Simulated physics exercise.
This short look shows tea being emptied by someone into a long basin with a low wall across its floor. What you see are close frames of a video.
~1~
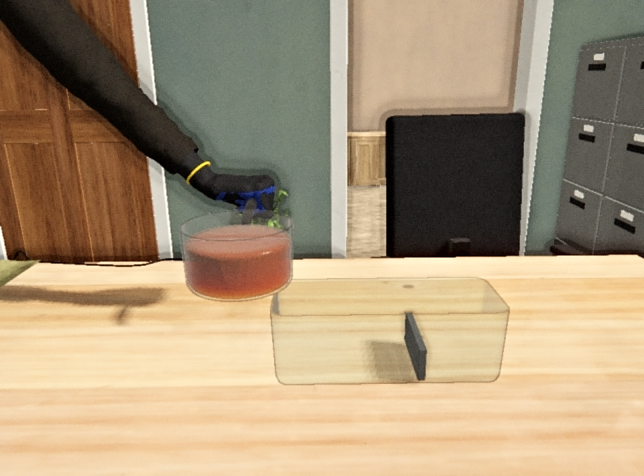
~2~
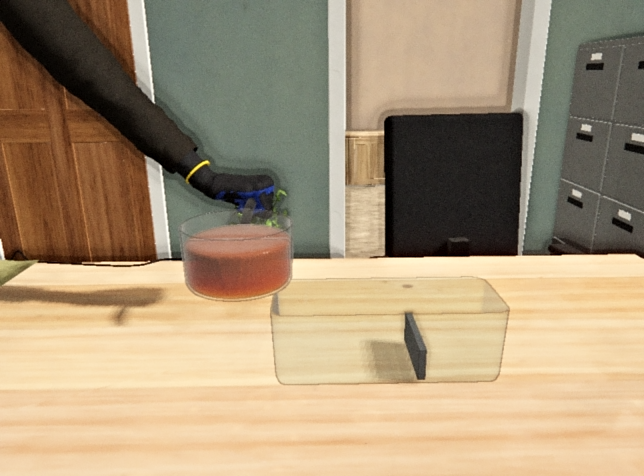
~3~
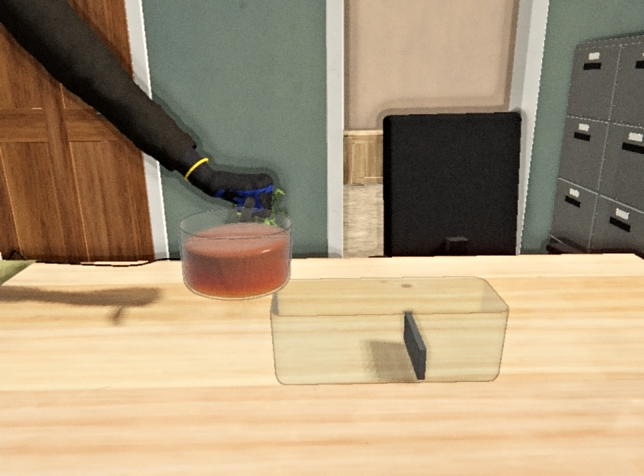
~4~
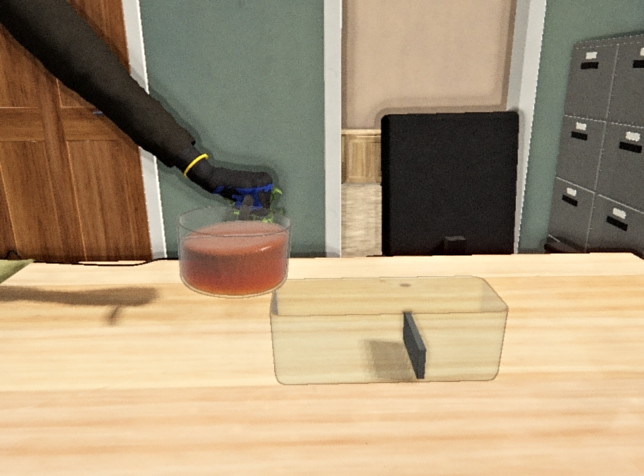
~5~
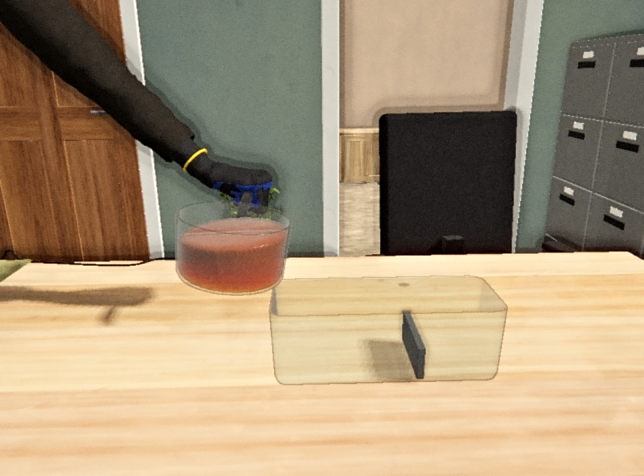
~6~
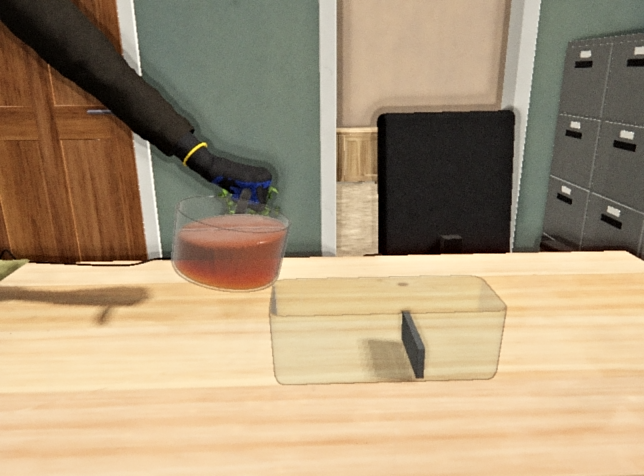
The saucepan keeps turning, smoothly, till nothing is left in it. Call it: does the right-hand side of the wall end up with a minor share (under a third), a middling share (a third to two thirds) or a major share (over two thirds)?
The right side gets a minor share.
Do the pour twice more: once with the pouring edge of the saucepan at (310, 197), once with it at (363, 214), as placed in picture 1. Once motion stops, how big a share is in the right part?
Roughly 20 in a hundred the first time and 60 in a hundred the second.
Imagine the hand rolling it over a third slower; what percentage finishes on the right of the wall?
Roughly 10 percent.
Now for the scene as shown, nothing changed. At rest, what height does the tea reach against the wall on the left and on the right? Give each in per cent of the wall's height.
Left part: 80 per cent; right part: 20.
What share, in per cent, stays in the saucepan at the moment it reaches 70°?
70 per cent, roughly.
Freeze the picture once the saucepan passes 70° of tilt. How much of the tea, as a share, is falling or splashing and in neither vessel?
Some 25 per cent.
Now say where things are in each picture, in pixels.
Tilt 0°; pouring edge (292, 224); surface from (186, 239) to (292, 238); the long basin's rim runs from (274, 298) to (497, 295); the wall's top is at (415, 331), in the first picture.
Tilt 1°; pouring edge (292, 224); surface from (185, 239) to (291, 237), in the second picture.
Tilt 2°; pouring edge (292, 224); surface from (185, 238) to (290, 235), in the third picture.
Tilt 4°; pouring edge (291, 224); surface from (183, 237) to (289, 233), in the fourth picture.
Tilt 8°; pouring edge (291, 224); surface from (181, 233) to (289, 230), in the fifth picture.
Tilt 12°; pouring edge (290, 225); surface from (178, 229) to (287, 227), in the sixth picture.
A moment on, the saucepan is tipped part way and 69 per cent is still to pour, 3 is left of the wall and 0 right of it.
Next, the saucepan is tipped right over and 12 per cent is still to pour, 63 is left of the wall and 2 right of it.
Then the saucepan is tipped right over and 0 per cent is still to pour, 82 is left of the wall and 10 right of it.
Later the saucepan is tipped right over and 0 per cent is still to pour, 83 is left of the wall and 12 right of it.
Finally, 83 per cent lies left of the wall, 12 right of it and 5 outside.
